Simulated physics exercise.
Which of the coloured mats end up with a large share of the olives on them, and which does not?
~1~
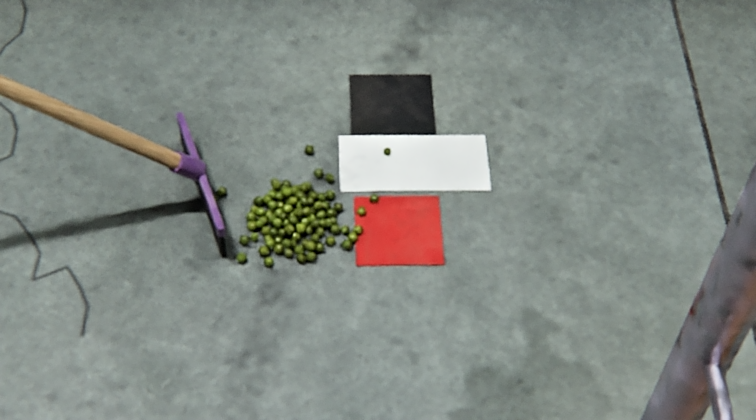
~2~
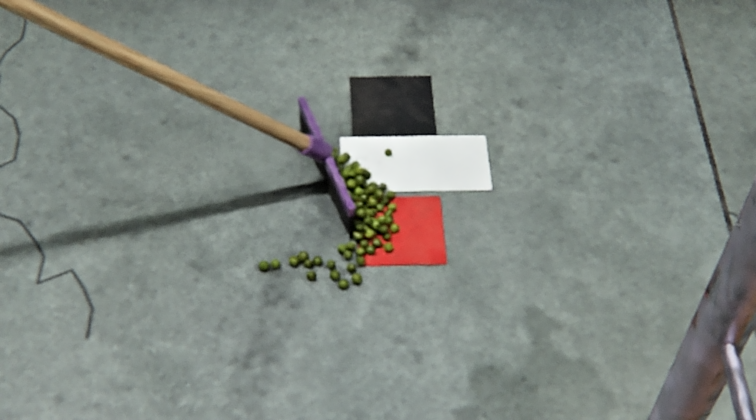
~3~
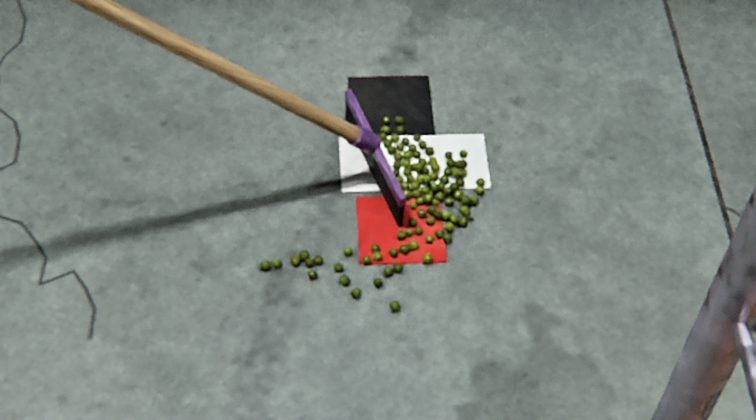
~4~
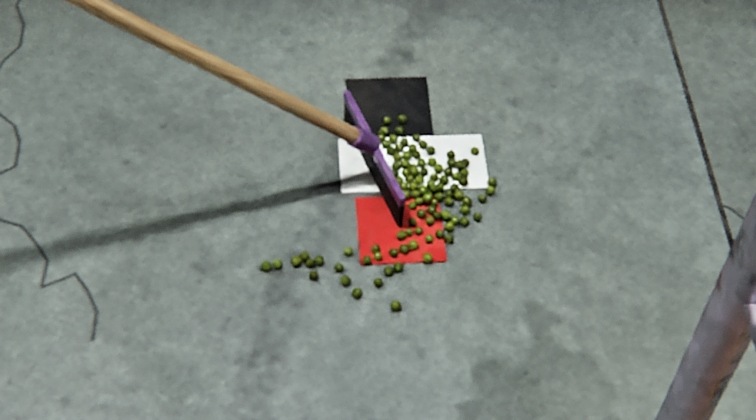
The white and red mats each end up with a large share of the olives, while the black mat holds only a few.
